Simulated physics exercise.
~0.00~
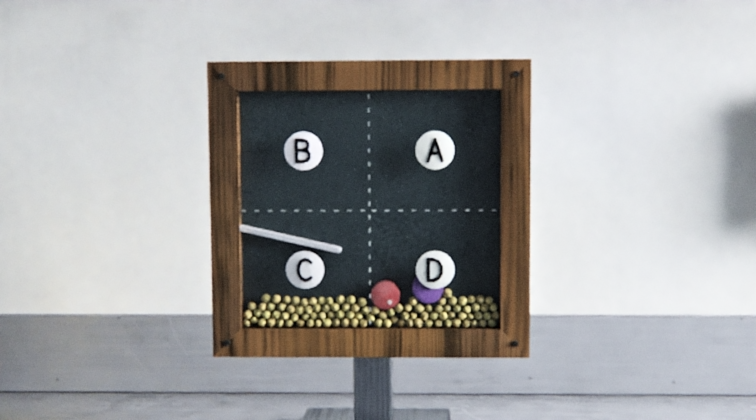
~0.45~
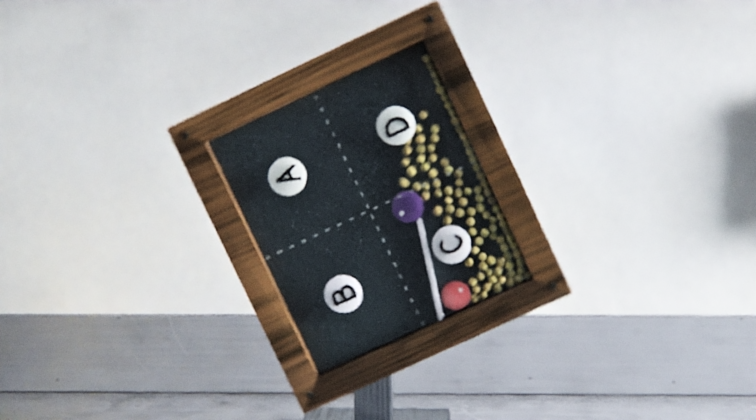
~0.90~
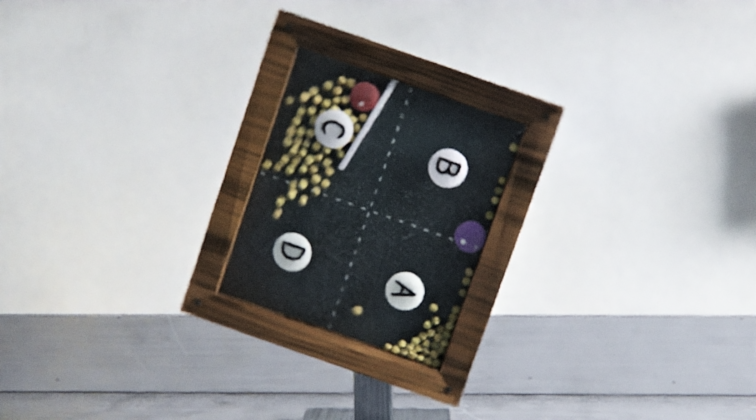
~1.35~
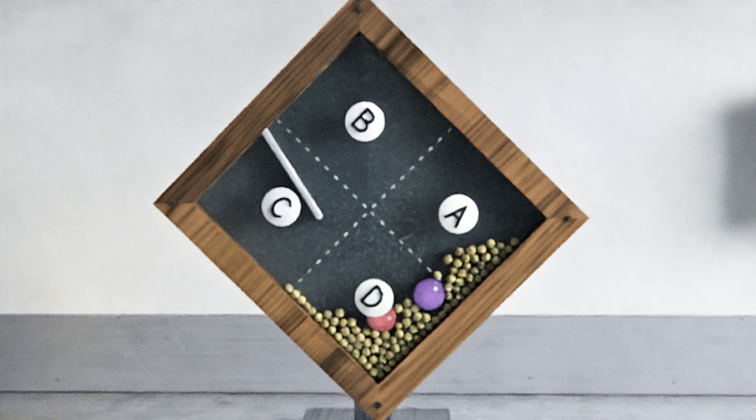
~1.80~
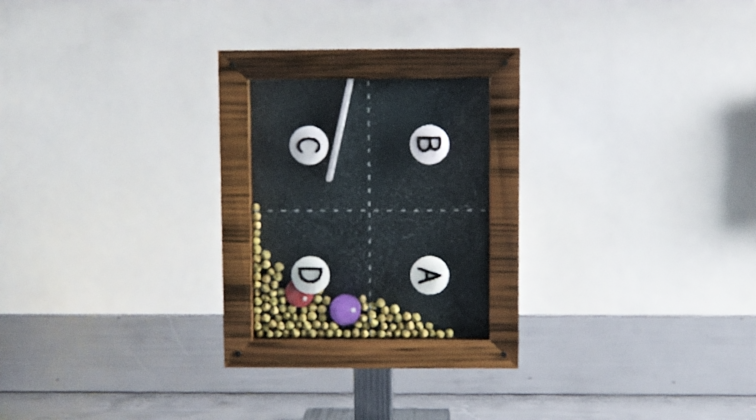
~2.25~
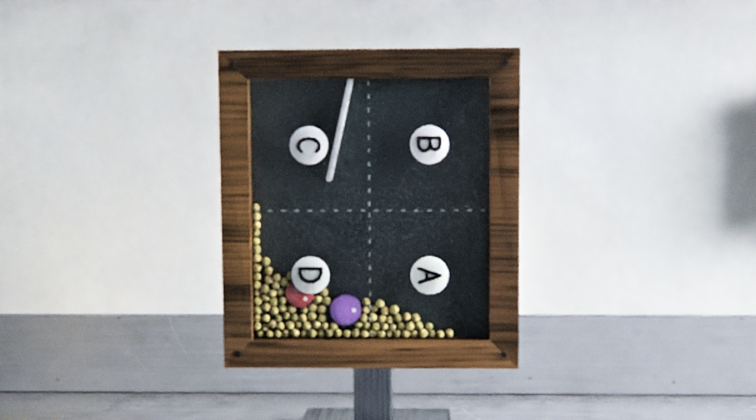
A square wooden box with a dark, clear-fronted interior stands on a grey post before a pale wall, seen straight on, its dashed quarters lettered B and A above C and D. Yellowish beans line the bottom with a red disc and a purple disc, and a pale bar juts from the left side. The box turns anticlockwise through most of a circle, and the beans and discs tumble from side to side. It then swings back a little clockwise and stops with C and B on top. The beans rest heaped at lower left, mostly in D, some in A, both discs among them.
